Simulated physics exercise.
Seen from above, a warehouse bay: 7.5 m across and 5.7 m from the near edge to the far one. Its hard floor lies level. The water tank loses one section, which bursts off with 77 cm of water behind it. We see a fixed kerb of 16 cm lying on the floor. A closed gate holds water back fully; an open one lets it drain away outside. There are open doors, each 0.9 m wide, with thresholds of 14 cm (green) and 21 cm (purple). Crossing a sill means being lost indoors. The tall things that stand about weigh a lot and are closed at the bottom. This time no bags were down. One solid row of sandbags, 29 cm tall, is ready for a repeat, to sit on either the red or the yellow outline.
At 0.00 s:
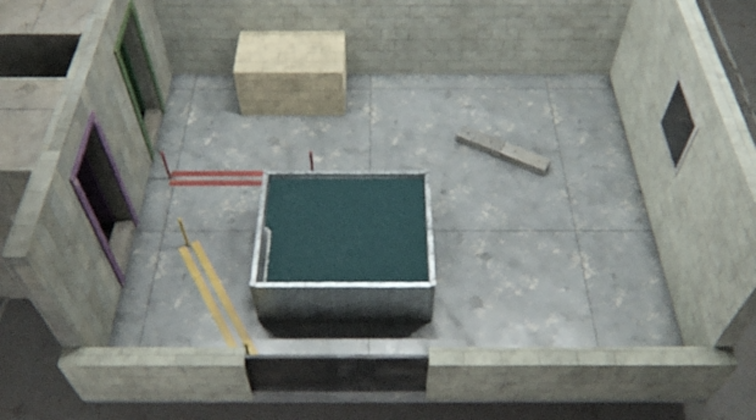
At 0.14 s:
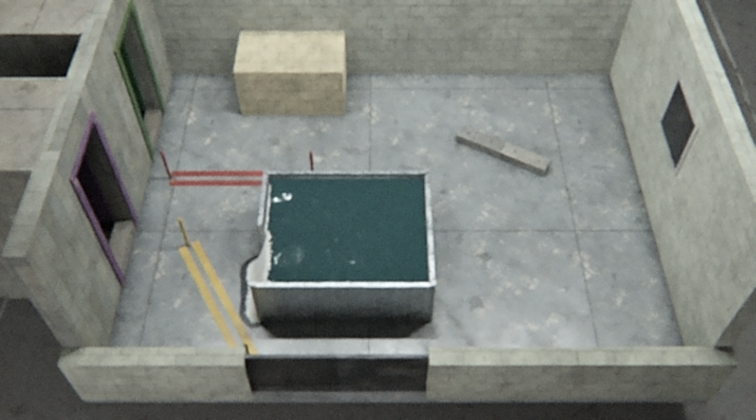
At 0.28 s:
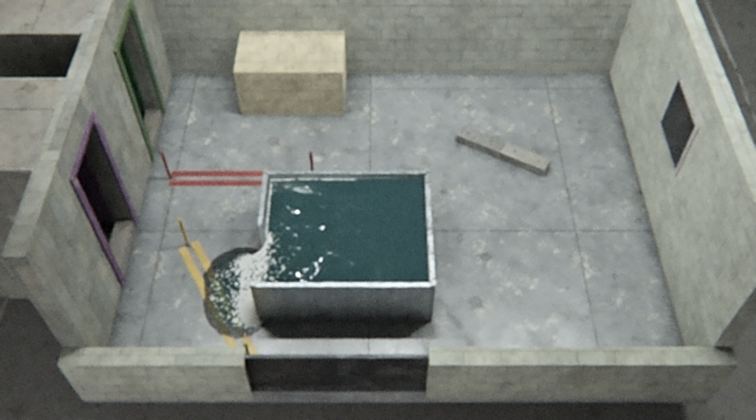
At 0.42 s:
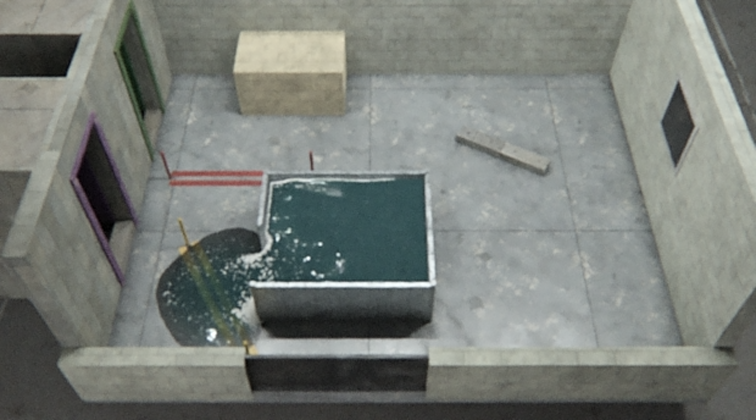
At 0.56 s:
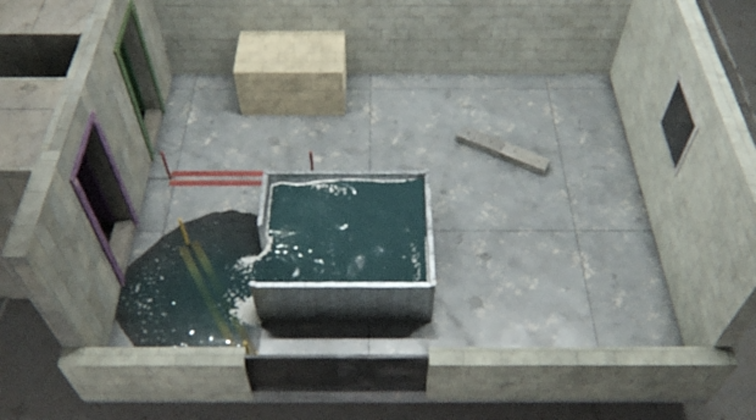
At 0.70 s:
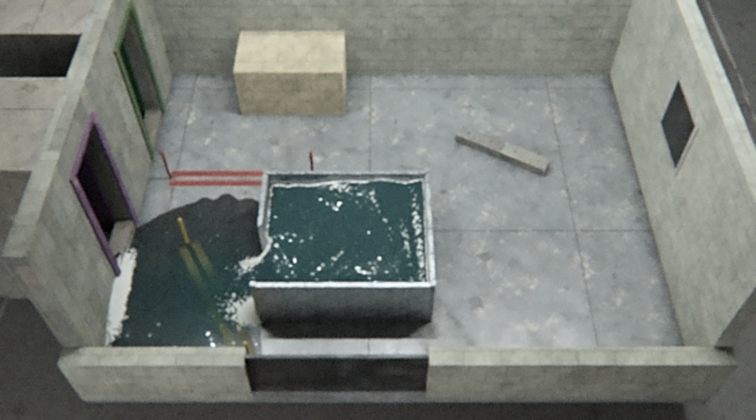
Water bursts from the tank's left side and spreads across the floor to the left wall.
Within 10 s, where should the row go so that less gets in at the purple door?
On the yellow outline.
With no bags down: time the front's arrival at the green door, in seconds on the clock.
Arrival: Green 1.5 s.
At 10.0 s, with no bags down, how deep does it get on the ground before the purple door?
I'd put it at around 9.0 centimetres deep.
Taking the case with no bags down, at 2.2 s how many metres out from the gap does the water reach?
4.8 m.
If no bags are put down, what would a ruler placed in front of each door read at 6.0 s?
In centimetres, green: 19; purple: 16.
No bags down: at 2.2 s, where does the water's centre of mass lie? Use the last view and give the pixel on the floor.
(273, 271).
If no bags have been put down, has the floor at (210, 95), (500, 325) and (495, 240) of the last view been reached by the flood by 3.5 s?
Soaked, bone dry, bone dry.
After 1.4 s water covers 15 % of the floor and is deepest (55 cm) near (102, 374) in the run without bags; in at the purple door, 18 L with no bags, 26 L with the row on red, 0 L on yellow.
After 2.2 s water covers 20 % of the floor and is deepest (41 cm) near (168, 324) in the run without bags; in at the purple door, 70 L with no bags, 87 L with the row on red, 0 L on yellow.
After 3.5 s water covers 40 % of the floor and is deepest (34 cm) near (246, 76) in the run without bags; in at the purple door, 121 L with no bags, 137 L with the row on red, 0 L on yellow.
After 6.0 s water covers 65 % of the floor and is deepest (23 cm) near (160, 129) in the run without bags; in at the purple door, 137 L with no bags, 159 L with the row on red, 0 L on yellow.
After 10.0 s water covers 95 % of the floor and is deepest (14 cm) near (603, 83) in the run without bags; in at the purple door, 138 L with no bags, 159 L with the row on red, 0 L on yellow.
